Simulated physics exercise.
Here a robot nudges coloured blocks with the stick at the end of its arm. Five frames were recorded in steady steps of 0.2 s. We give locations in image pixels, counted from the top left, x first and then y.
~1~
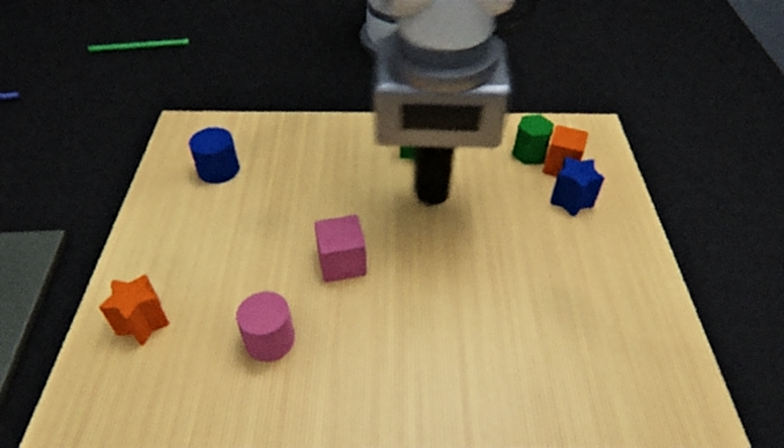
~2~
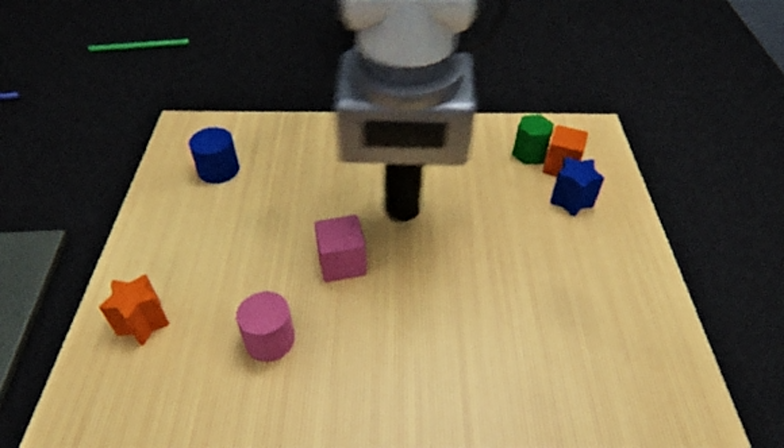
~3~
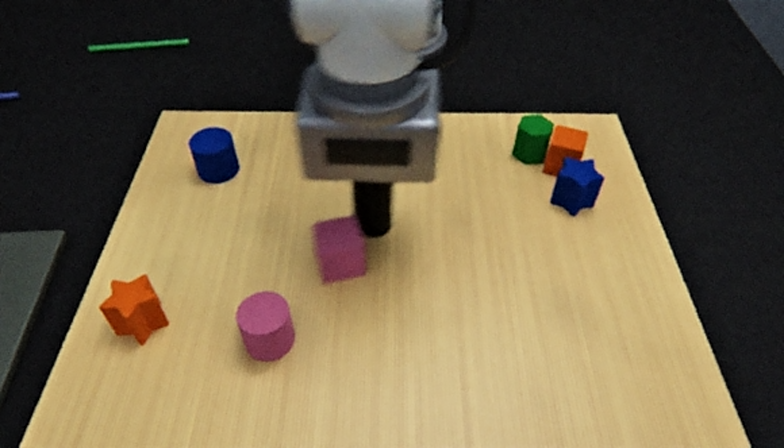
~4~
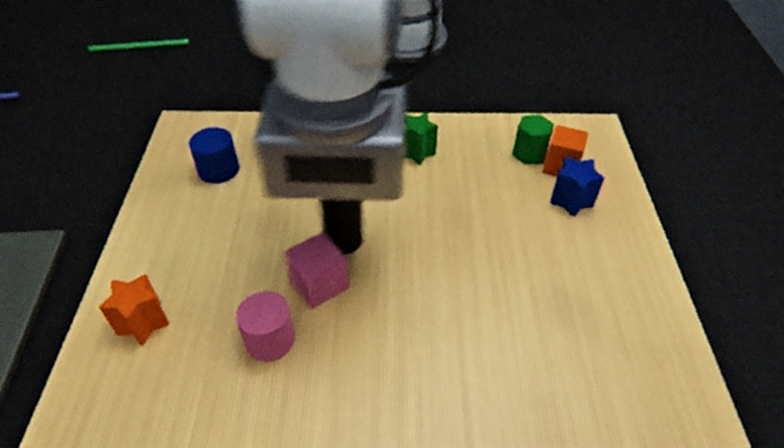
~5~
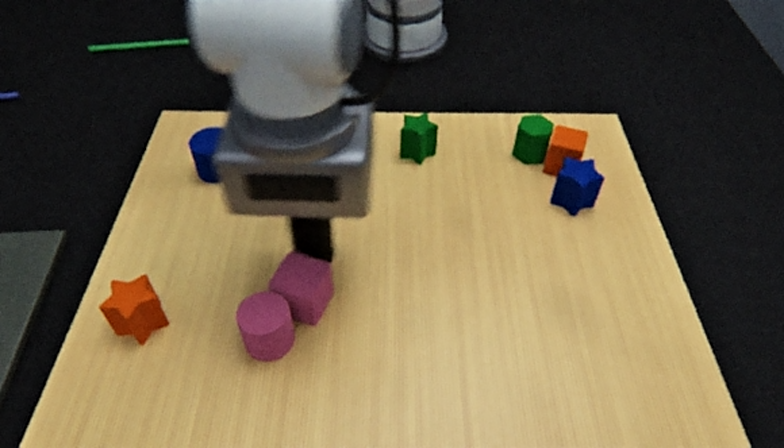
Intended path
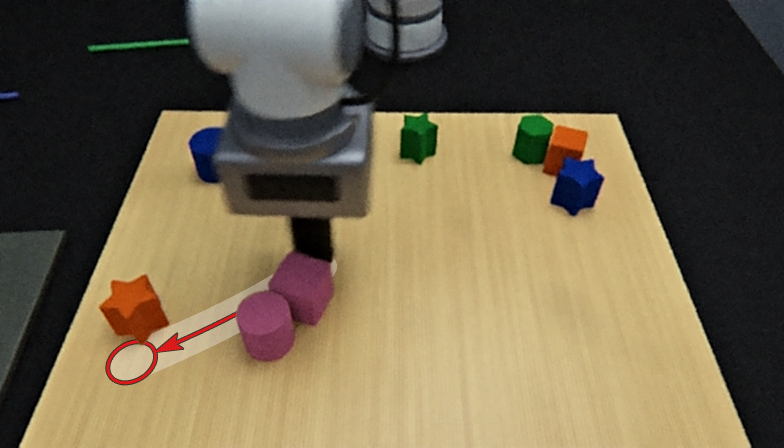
A robot arm with a dark stick at its end moves over a pale wooden board on a black surface, seen from above by a still camera. A blue cylinder, orange star, pink cylinder and pink cube sit left of centre, with green, orange and blue blocks at upper right. The stick travels left and nearer, pushing the cube up beside the pink cylinder and uncovering a green star behind.
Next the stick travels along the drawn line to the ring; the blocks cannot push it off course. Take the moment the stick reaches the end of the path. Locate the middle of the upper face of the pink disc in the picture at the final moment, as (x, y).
It is at (245, 373).
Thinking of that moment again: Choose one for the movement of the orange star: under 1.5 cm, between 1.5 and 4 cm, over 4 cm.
Travel: Within 1.5 cm.
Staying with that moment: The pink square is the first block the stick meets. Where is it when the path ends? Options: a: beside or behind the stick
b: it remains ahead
Choice a: Beside or behind the stick.
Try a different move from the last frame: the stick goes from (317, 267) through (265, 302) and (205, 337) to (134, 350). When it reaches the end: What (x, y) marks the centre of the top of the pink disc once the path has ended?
The middle of its top is at (239, 386).
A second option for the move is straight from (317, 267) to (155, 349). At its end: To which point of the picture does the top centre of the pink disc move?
Its top centre is at about (248, 363).
The line goes from (317, 267) via (263, 300) and (201, 331), ending at (132, 362).
The first path, step by step. One third of the way, stick at (259, 288); pink disc at (244, 360); pink square at (257, 310), turned 35° anticlockwise.
Two thirds of the way, stick at (195, 320); pink disc at (245, 373); pink square at (245, 321), turned 50° anticlockwise.
At the end, stick at (124, 350); orange star at (118, 297), turned 30° clockwise; pink disc at (245, 373); pink square at (245, 321), turned 50° anticlockwise.
